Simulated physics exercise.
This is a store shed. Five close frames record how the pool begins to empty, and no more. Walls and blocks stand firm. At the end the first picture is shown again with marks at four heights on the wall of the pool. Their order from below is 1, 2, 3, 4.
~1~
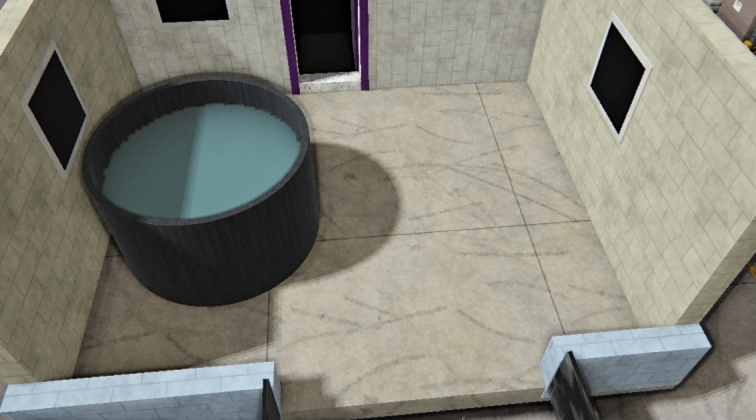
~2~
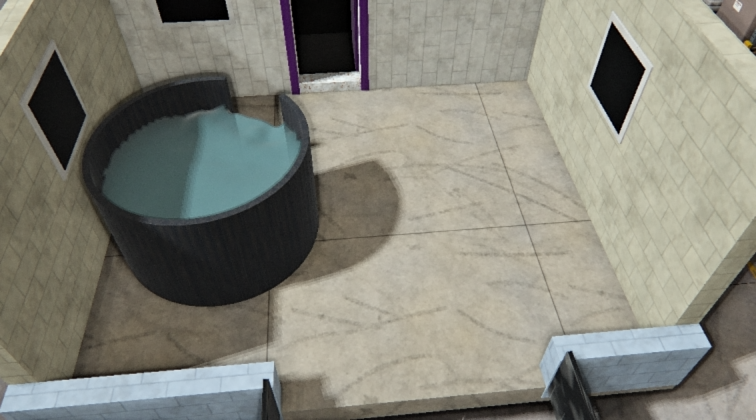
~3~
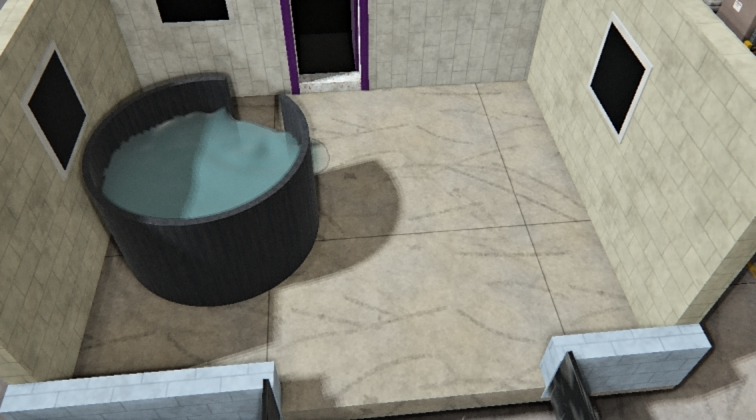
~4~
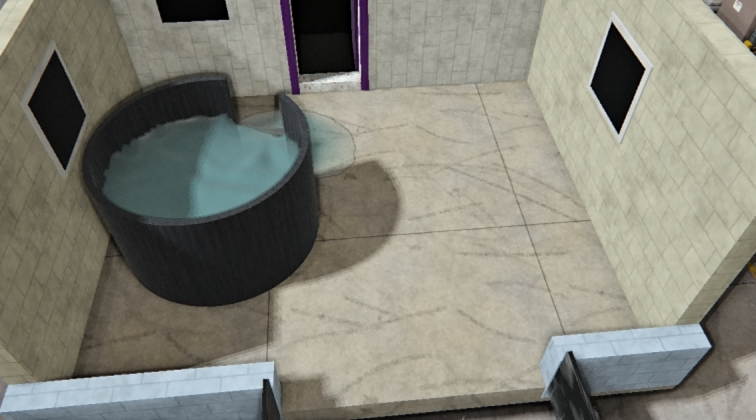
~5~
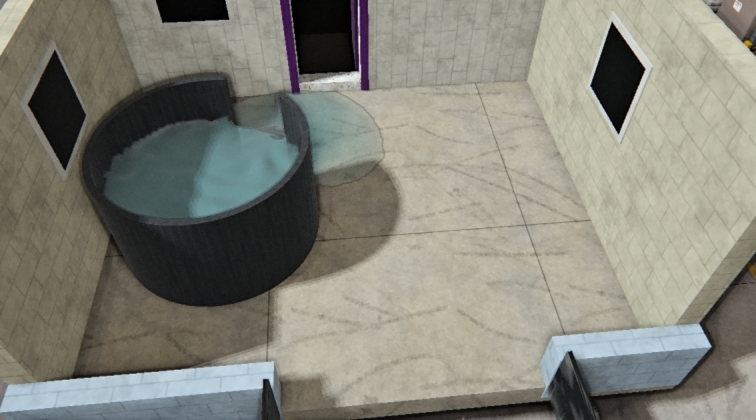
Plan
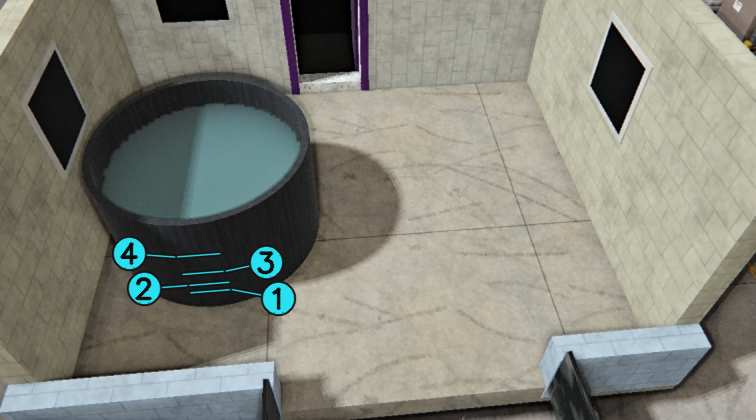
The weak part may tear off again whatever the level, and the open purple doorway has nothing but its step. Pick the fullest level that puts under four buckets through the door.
I would pick line 2.
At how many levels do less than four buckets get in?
Two of the four.
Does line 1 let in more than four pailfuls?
No.
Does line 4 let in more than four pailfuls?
Yes.
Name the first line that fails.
It is 3.
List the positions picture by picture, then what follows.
Water in the pool at rest, its middle at (205, 164); foot of the purple doorway at (331, 91); open gate at (416, 346).
Water covers 1 % of the ground, its front hidden from here.
Water covers 3 % of the ground, its front hidden from here.
Water covers 8 % of the ground and shows as far out as (332, 127).
Water covers 15 % of the ground and shows as far out as (326, 92).
On the marked copy, 1 at (211, 291); 2 at (208, 283); 3 at (204, 272); 4 at (197, 255); from the bottom up 1, 2, 3, 4.
If 1 is chosen, nothing gets over.
If 2 is chosen, a splash gets over, under a bucket.
If 3 is chosen, about 8 bucketfuls get in.
If 4 is chosen, dozens of bucketfuls pour in.
